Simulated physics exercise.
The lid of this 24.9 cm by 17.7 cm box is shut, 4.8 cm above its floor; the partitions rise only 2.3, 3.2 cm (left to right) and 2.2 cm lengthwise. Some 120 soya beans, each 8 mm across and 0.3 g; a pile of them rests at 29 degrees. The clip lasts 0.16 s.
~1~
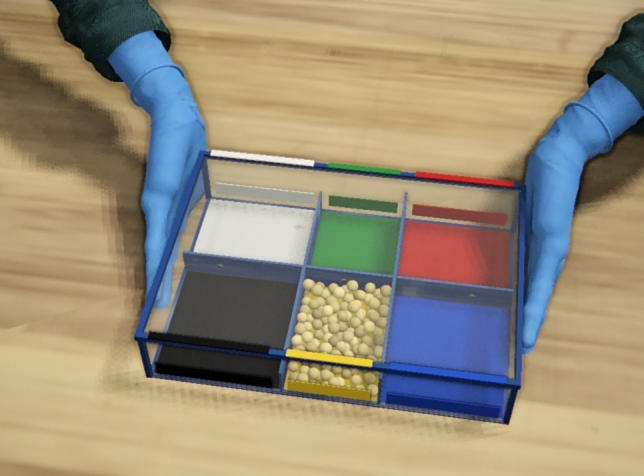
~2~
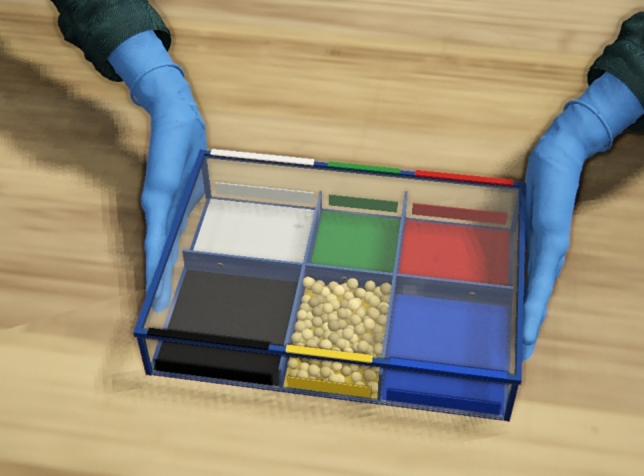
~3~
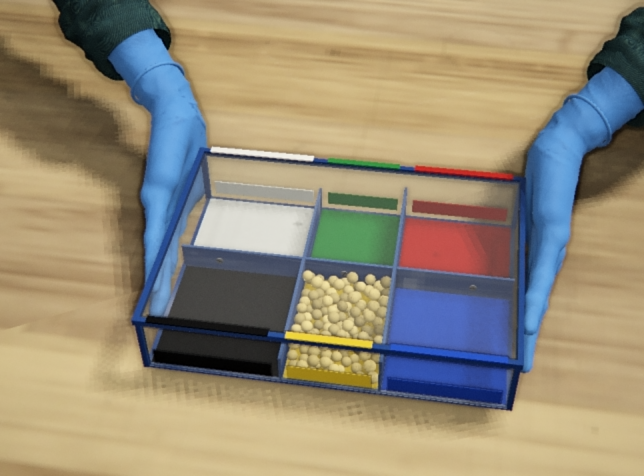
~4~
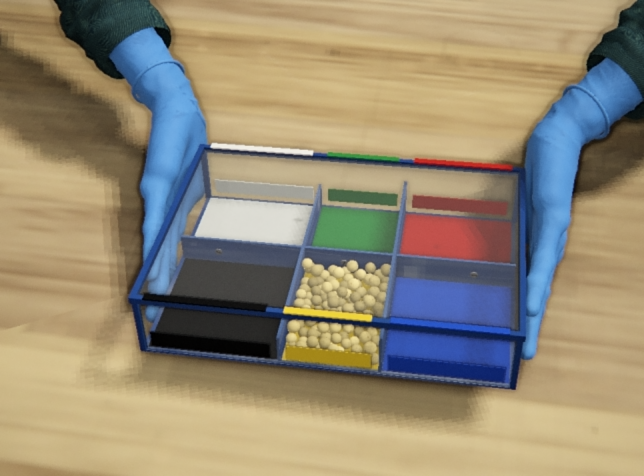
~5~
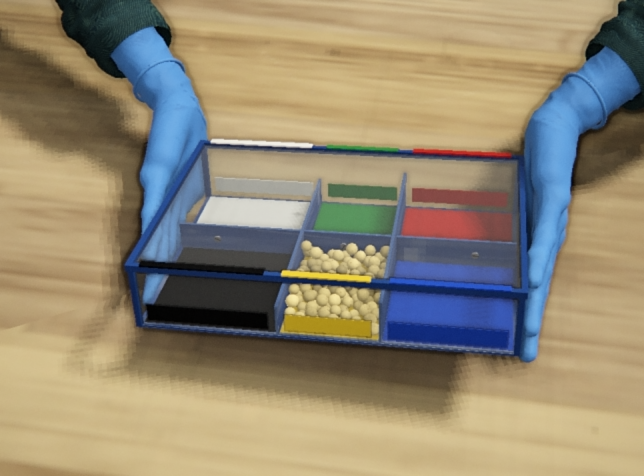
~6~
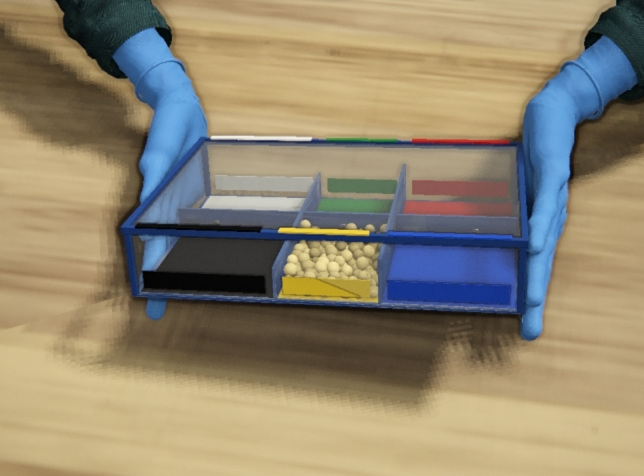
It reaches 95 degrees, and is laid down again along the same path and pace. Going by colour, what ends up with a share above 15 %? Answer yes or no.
Red: No, blue: No, green: Yes, yellow: No, white: Yes, black: No.
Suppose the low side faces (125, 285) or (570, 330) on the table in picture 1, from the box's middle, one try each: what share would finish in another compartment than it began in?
About 100 and 50 per cent.
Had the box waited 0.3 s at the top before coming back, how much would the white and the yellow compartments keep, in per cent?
In that case white 65; yellow 0.
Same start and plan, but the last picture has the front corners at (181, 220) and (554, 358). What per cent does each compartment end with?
Red 35, blue 20, green 5, yellow 35, white 0, black 0.
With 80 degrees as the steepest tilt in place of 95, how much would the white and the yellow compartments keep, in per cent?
White 40; yellow 15.
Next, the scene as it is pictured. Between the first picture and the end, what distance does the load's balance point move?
Some 11.5 cm.
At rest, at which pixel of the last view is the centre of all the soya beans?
Near (309, 218).
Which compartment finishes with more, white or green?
It is the white one.
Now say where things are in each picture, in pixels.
Box tilt 0 degrees, front corners at (142, 335) and (515, 382); yellow 100 %, in the first picture.
Box tilt 1 degrees, front corners at (141, 331) and (515, 377), in the second picture.
Box tilt 4 degrees, front corners at (139, 319) and (517, 362), lowest corner left back, in the third picture.
Box tilt 9 degrees, front corners at (136, 297) and (519, 334), lowest corner left back, in the fourth picture.
Box tilt 16 degrees, front corners at (133, 265) and (521, 292), lowest corner left back, in the fifth picture.
Box tilt 24 degrees, front corners at (129, 228) and (522, 241), lowest corner left back; yellow 100 %, in the sixth picture.
Then, 0.38 s after the last picture, tilt 93 degrees; green 45 %, yellow 35 %, white 15 %, black 5 %.
Then, 0.63 s after the last picture, tilt 38 degrees; green 45 %, white 55 %.
Then, 0.99 s after the last picture, tilt 0 degrees; green 45 %, white 55 %.
In the end, red 0 %, blue 0 %, green 45 %, yellow 0 %, white 55 %, black 0 %.
